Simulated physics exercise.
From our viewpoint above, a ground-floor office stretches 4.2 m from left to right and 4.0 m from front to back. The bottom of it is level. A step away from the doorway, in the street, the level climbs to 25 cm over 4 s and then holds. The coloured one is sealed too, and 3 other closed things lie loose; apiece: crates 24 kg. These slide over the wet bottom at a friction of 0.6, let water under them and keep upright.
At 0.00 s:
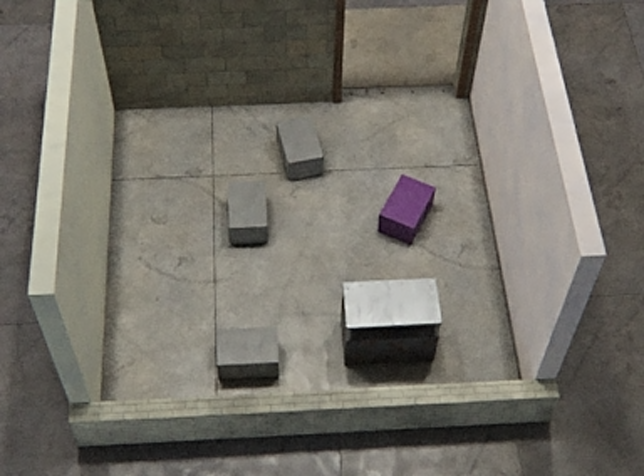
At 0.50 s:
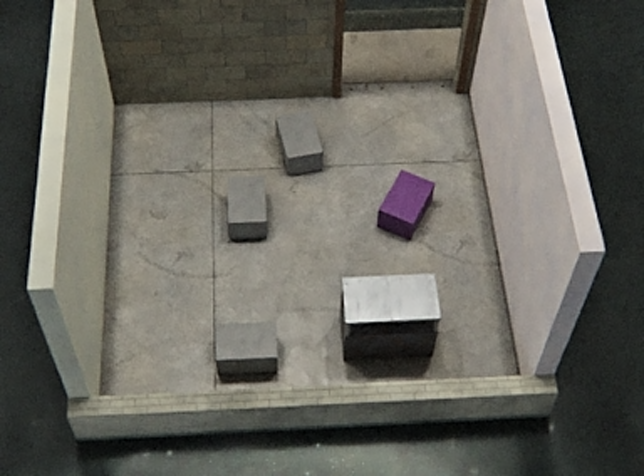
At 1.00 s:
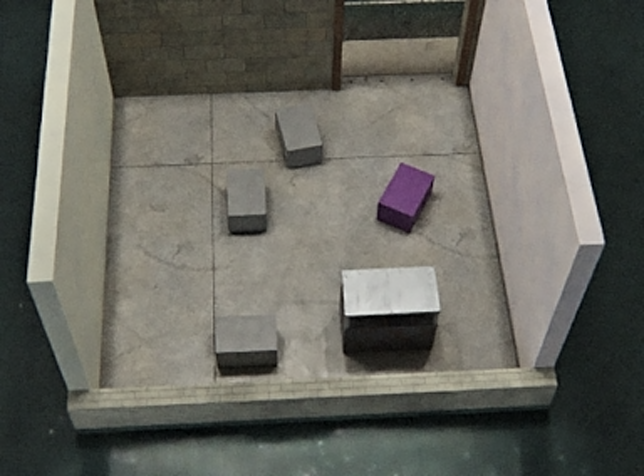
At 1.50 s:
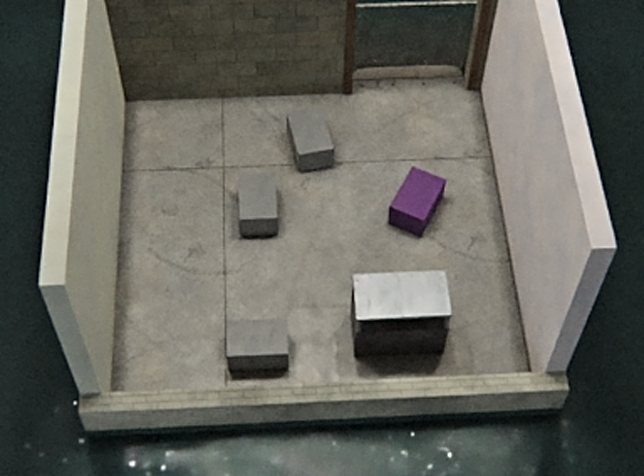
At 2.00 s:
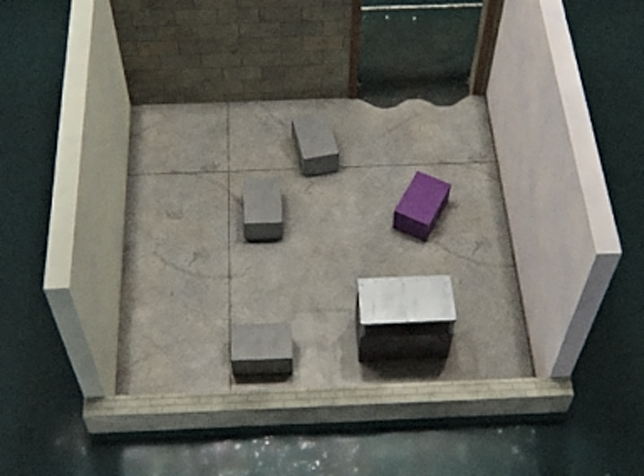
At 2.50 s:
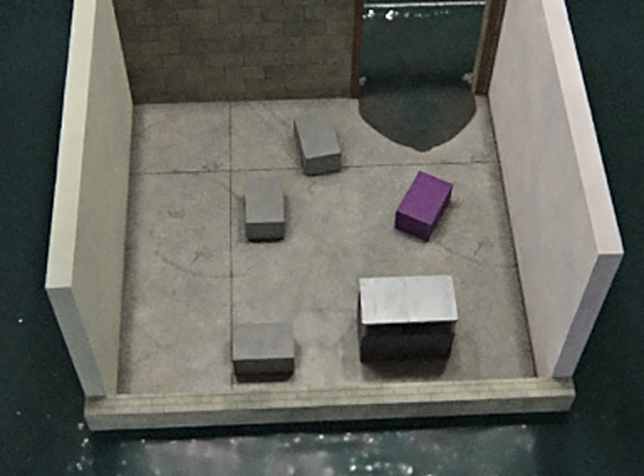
Dark water surrounding a small open-topped room, then spreading in through the doorway while the purple block and grey blocks stay still.
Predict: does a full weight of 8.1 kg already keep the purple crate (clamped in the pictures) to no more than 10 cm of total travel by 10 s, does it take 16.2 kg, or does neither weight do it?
Looks to me like neither option works.
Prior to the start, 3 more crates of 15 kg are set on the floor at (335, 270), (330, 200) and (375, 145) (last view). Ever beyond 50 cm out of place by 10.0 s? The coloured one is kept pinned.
Above the mark, above the mark, above the mark.
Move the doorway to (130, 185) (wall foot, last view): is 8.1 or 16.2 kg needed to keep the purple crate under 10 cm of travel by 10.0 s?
Note: Neither mass keeps it.
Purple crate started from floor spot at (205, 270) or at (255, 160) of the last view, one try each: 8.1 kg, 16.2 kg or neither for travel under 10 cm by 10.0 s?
At the first spot nothing offered works, at the second the lesser mass is plenty.
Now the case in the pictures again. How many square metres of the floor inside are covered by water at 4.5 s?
Roughly 6.0 m2.
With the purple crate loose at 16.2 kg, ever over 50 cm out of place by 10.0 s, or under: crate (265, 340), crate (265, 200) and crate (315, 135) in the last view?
The three come out further, not as far, not as far, in that order.
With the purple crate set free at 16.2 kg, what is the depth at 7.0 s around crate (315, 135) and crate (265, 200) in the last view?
First about 4 cm, second about 1 cm.
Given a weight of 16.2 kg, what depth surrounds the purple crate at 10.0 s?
Close to 18 cm deep.
After 3.5 s the purple crate would be 7 cm from its start with 8.1 kg and 0 cm from its start with 16.2 kg; 4 cm of water round it then.
After 4.5 s the purple crate would be 61 cm from its start with 8.1 kg and 27 cm from its start with 16.2 kg; 5 cm of water round it then.
After 7.0 s the purple crate would be 197 cm from its start with 8.1 kg and 170 cm from its start with 16.2 kg; 14 cm of water round it then.
After 10.0 s the purple crate would be 200 cm from its start with 8.1 kg and 198 cm from its start with 16.2 kg; 18 cm of water round it then.
